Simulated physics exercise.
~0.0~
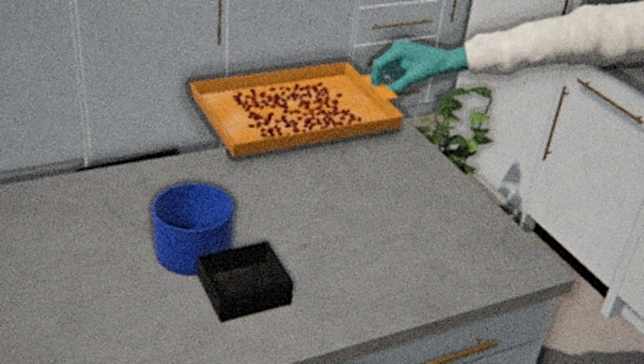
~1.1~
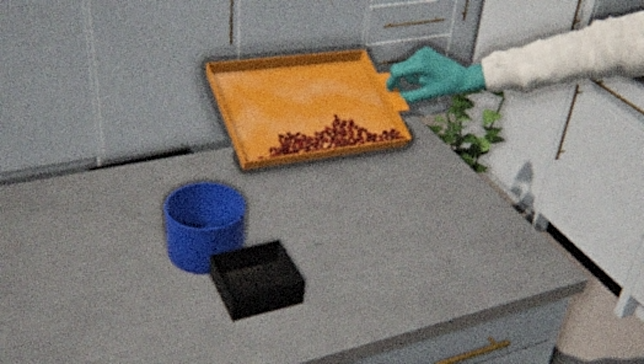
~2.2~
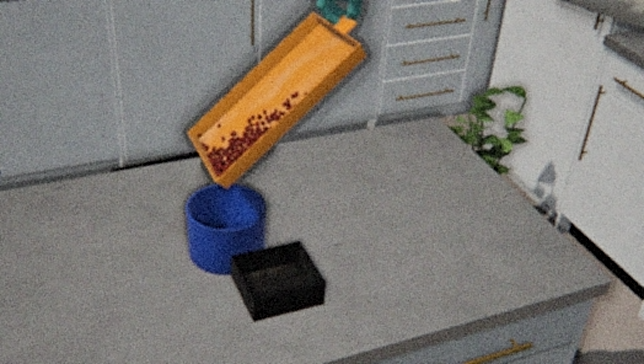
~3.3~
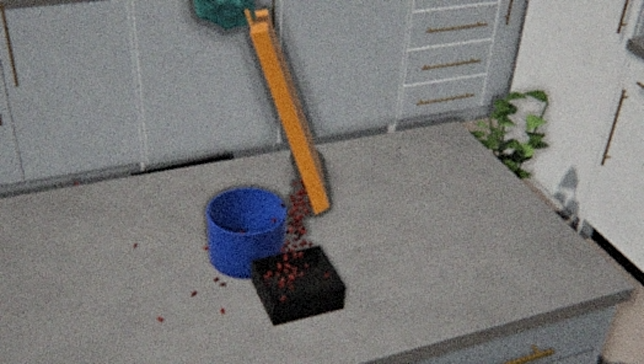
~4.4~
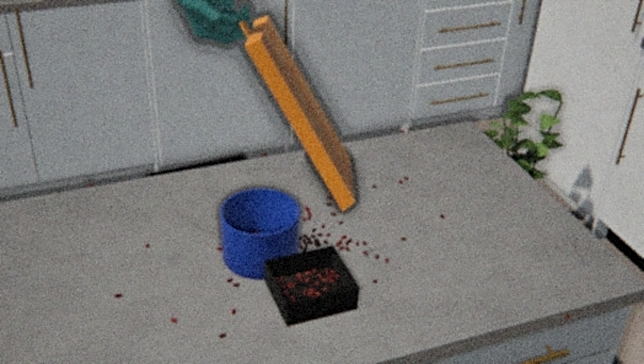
To begin with, a gloved hand in a white fuzzy sleeve holds an orange tray of scattered dark red beans above a grey counter, where a blue pot and a square black tin stand. The tray tips, and the beans slide into a heap along its lower edge. The hand then swings the tray round over the pot, the beans gathering at its low end. As it steepens, the beans pour out, many dropping towards the black tin and others bouncing across the counter. Finally, the tray hangs steeply tilted, with some beans in the tin and many strewn around both containers.
